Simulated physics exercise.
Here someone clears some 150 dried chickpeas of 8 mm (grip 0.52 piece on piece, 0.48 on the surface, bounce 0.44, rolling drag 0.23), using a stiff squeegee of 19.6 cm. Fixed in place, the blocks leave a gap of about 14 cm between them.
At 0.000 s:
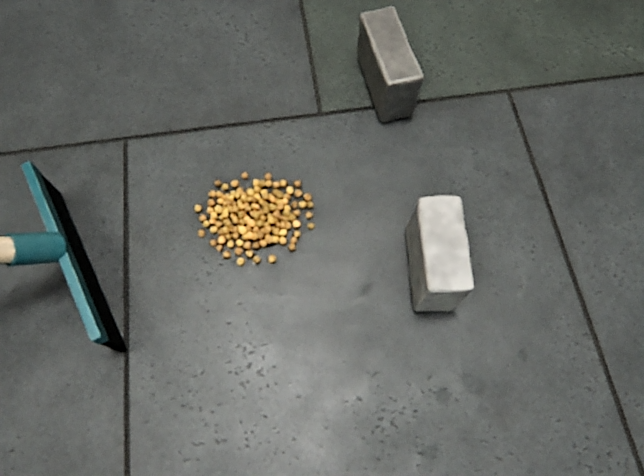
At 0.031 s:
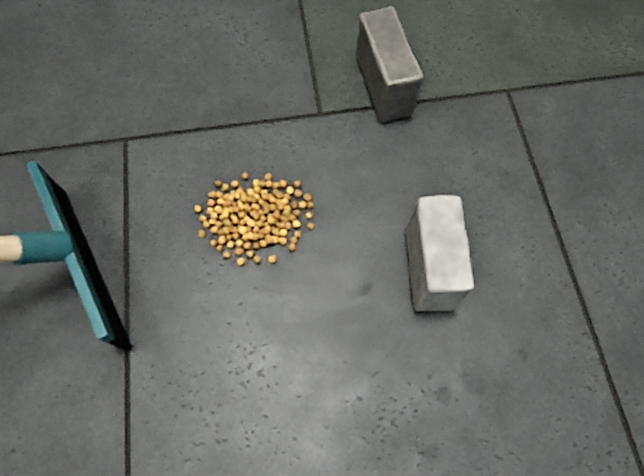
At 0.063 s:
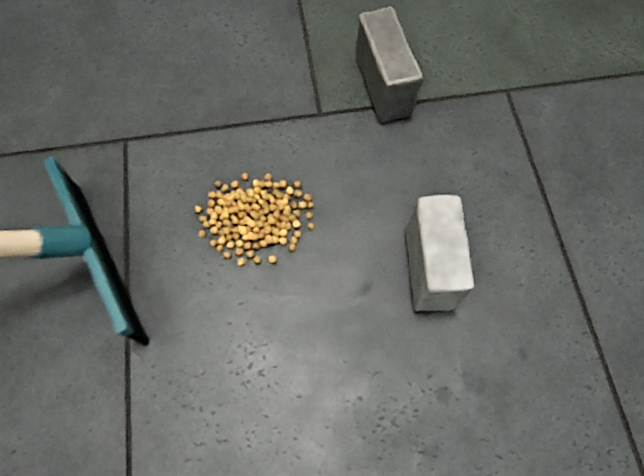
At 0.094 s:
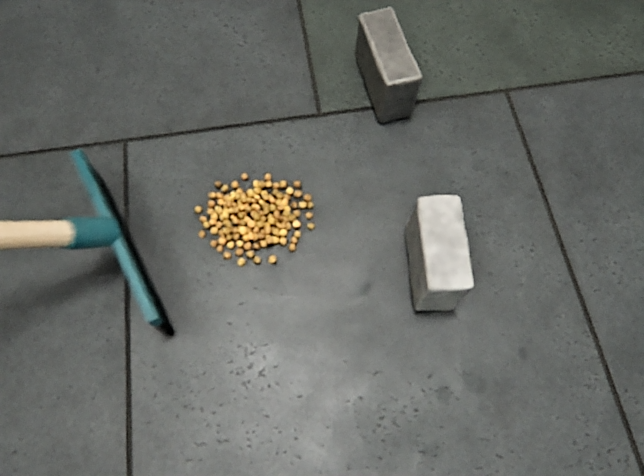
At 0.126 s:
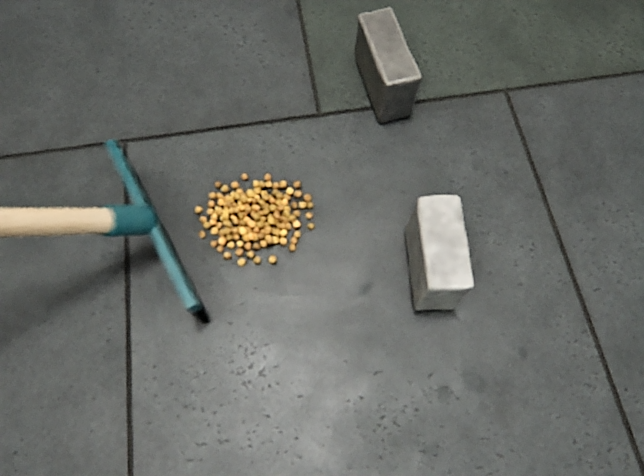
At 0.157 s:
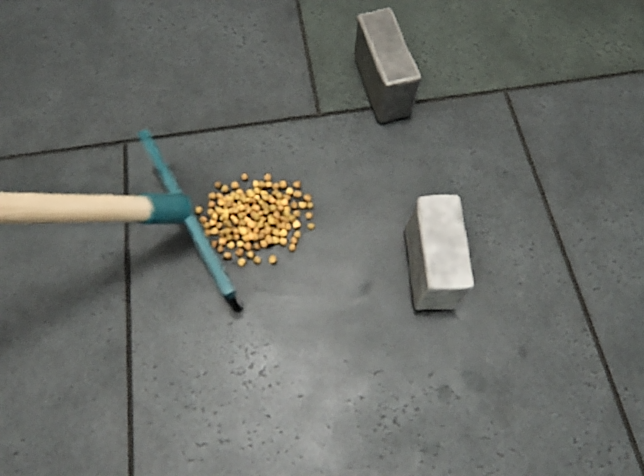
A teal squeegee slides rightward across gray tiles and reaches the edge of the scattered chickpeas.
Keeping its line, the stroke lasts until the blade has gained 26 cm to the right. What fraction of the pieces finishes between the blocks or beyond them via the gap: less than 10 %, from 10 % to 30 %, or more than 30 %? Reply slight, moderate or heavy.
Heavy.
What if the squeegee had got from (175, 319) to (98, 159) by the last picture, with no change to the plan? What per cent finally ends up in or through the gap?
5 %.
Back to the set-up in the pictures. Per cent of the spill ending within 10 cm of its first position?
0 %.
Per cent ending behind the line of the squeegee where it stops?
Reading: Around 0 %.
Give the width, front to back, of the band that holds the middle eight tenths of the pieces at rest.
Estimated depth: Near 14 cm.
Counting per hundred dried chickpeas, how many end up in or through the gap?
It comes to about 50 percent.
After 0.29 s, squeegee 25 cm from its start, spill 15 cm wide; held up before the blocks 100 %.
Then, at 0.43 s, squeegee 27 cm from its start, spill 19 cm wide; in or through the gap 40 %, held up before the blocks 60 %.
After 0.55 s, squeegee 27 cm from its start, spill 21 cm wide; in or through the gap 50 %, held up before the blocks 50 %.
In the end, at 1.0 s, in or through the gap 50 %, round the near block 0 %, round the far block 0 %, held up before the blocks 50 %.
